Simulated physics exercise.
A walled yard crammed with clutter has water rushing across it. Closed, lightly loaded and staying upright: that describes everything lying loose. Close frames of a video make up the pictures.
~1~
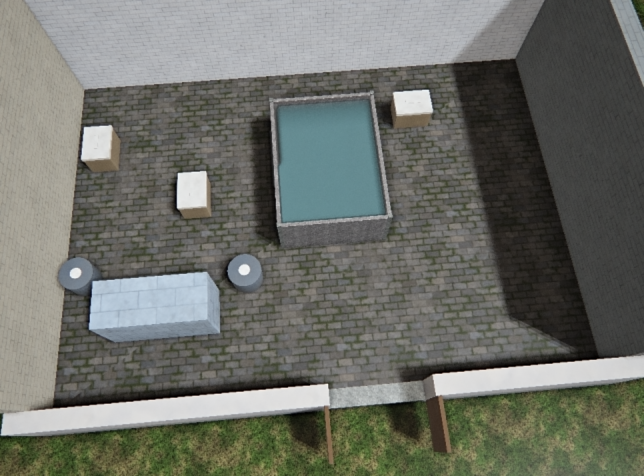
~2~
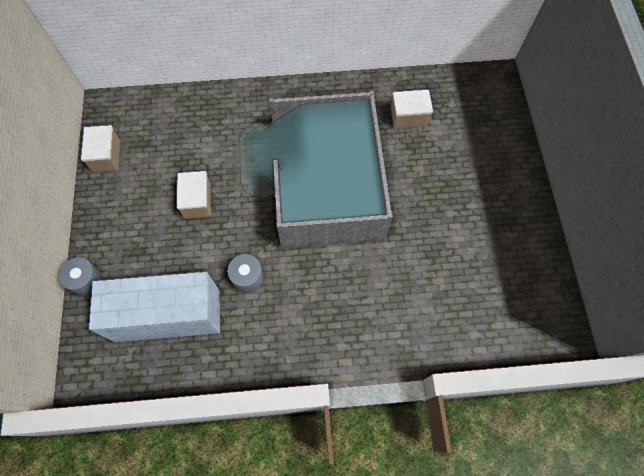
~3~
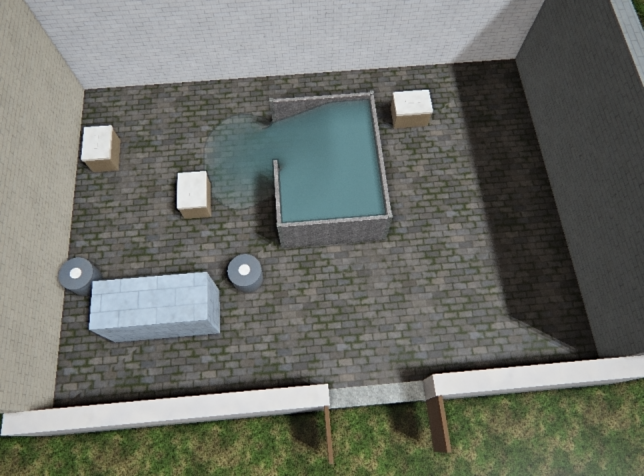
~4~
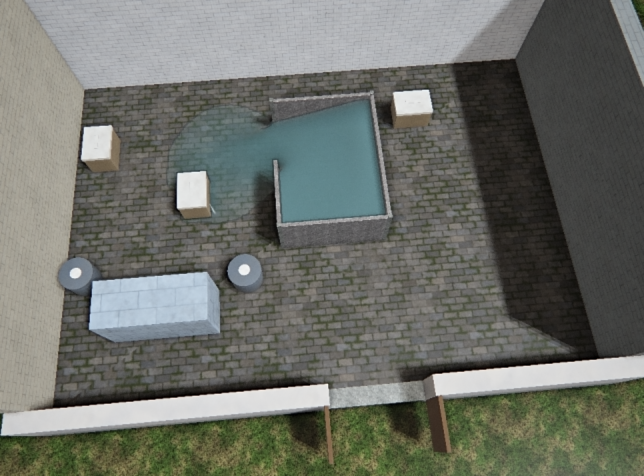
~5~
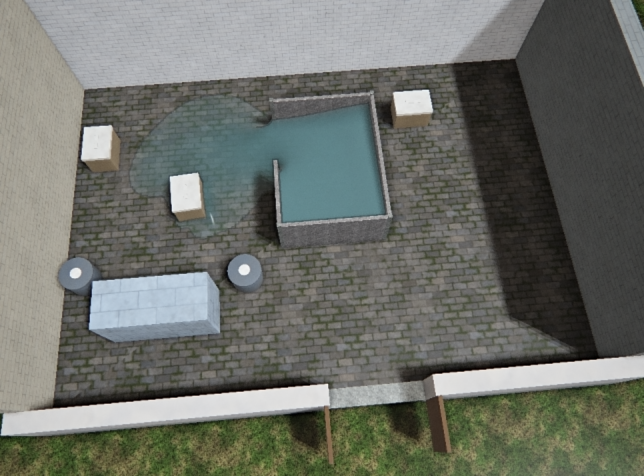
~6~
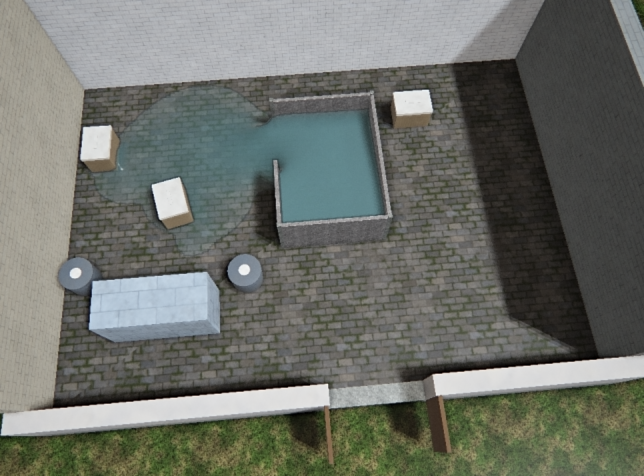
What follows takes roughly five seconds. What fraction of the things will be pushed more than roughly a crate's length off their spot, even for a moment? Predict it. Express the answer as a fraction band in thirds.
Fraction band: 1/3 to 2/3.
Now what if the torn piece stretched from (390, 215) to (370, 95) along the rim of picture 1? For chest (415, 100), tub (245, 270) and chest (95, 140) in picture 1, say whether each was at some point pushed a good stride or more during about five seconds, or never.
Taking them in order, covered the distance, short of it, short of it.
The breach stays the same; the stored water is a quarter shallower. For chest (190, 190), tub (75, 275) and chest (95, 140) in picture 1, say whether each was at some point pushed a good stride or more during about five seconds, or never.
Answers in the order asked: Went past the threshold, went past the threshold, went past the threshold.
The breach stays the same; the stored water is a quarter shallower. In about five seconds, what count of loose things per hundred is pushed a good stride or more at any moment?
Around 60 in a hundred.
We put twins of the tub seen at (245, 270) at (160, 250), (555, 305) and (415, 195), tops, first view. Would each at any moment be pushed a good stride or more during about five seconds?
Here's the rundown: Sent far off, never gets far, and finally never gets far.
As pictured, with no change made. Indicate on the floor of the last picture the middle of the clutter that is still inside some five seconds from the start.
That averages to about (243, 281) on the floor.
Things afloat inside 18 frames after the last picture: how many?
The total is 2.
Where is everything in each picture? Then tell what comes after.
The first picture shows a chest at (192, 189), on the bottom; a chest at (96, 142) rests on the ground; 0 of 5 have shifted.
The second picture shows a chest at (192, 189) rests on the ground; a chest at (96, 142) rests on the ground; 0 of 5 have shifted.
The third picture shows a chest at (192, 189), on the bottom; a chest at (96, 142), on the bottom; 0 of 5 have shifted.
The fourth picture shows a chest at (192, 189), on the bottom; a chest at (96, 142), on the bottom; 0 of 5 have shifted.
The fifth picture shows a chest at (185, 192) rests on the ground, close to its start; a chest at (96, 142) rests on the ground; 1 of 5 have shifted.
The sixth picture shows a chest at (169, 198) rests on the ground, a stride from its start; a chest at (96, 142) rests on the ground; 1 of 5 have shifted.
A moment on, 1 of 5 are well off their spots; 1 afloat.
Next, 2 of 5 are well off their spots; 2 afloat.
Later, 3 of 5 are well off their spots; 2 afloat.
In the end, 3 of 5 are well off their spots, and 3 have been at some point; 2 afloat.
